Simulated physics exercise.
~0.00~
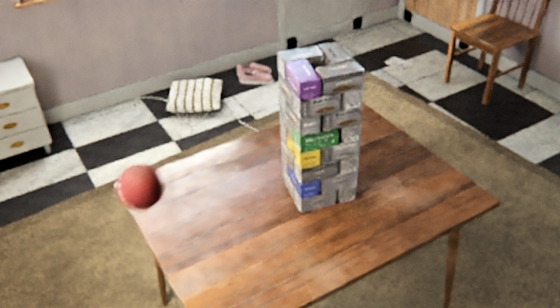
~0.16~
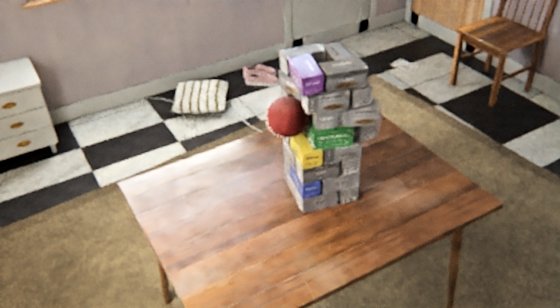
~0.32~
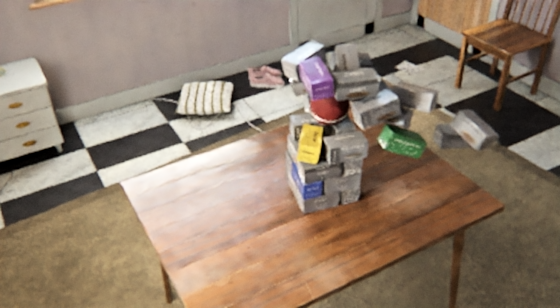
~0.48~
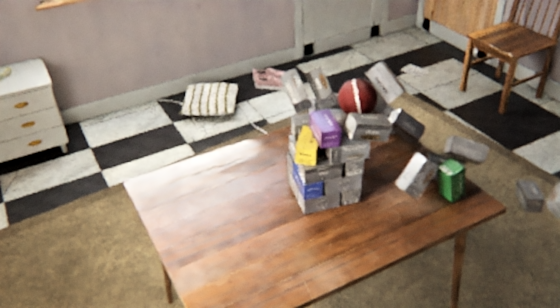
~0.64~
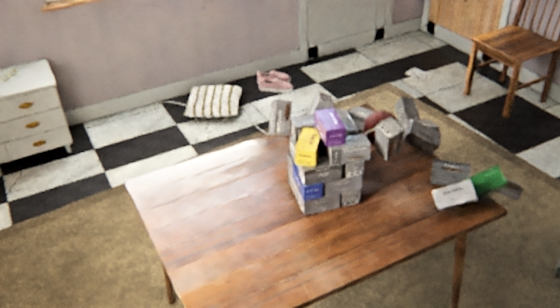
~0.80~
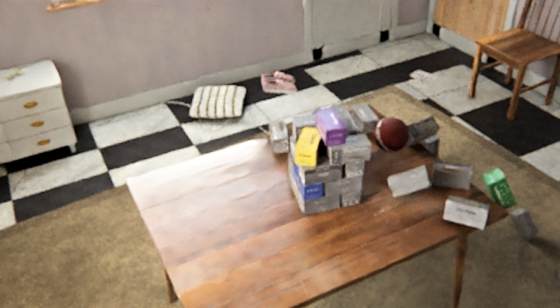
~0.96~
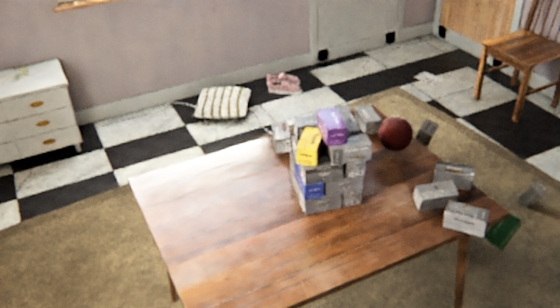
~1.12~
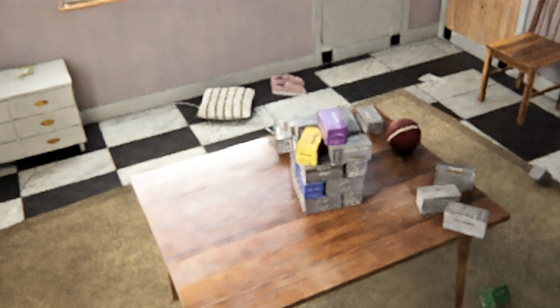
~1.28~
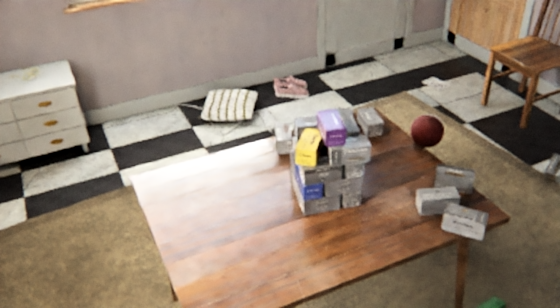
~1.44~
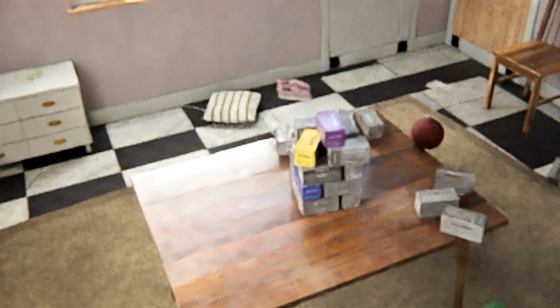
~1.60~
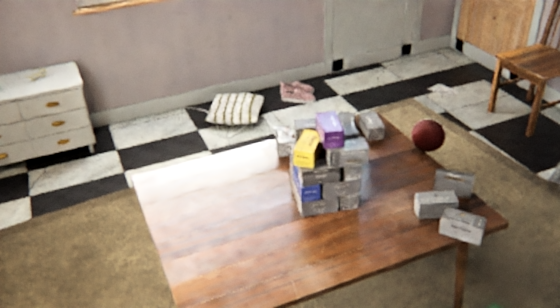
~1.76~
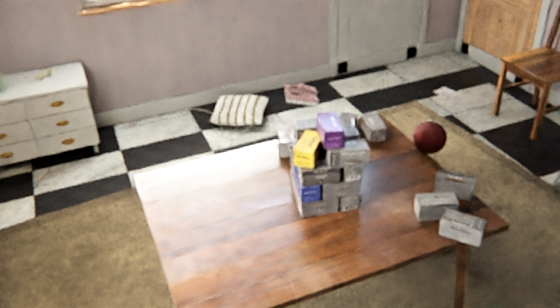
We see a red ball fly in from the left and strike a tower of packets on a wooden table, scattering its upper part rightward and knocking a green packet to the floor, while the yellow and purple packets stay atop the remaining stack and the ball rests nearby.
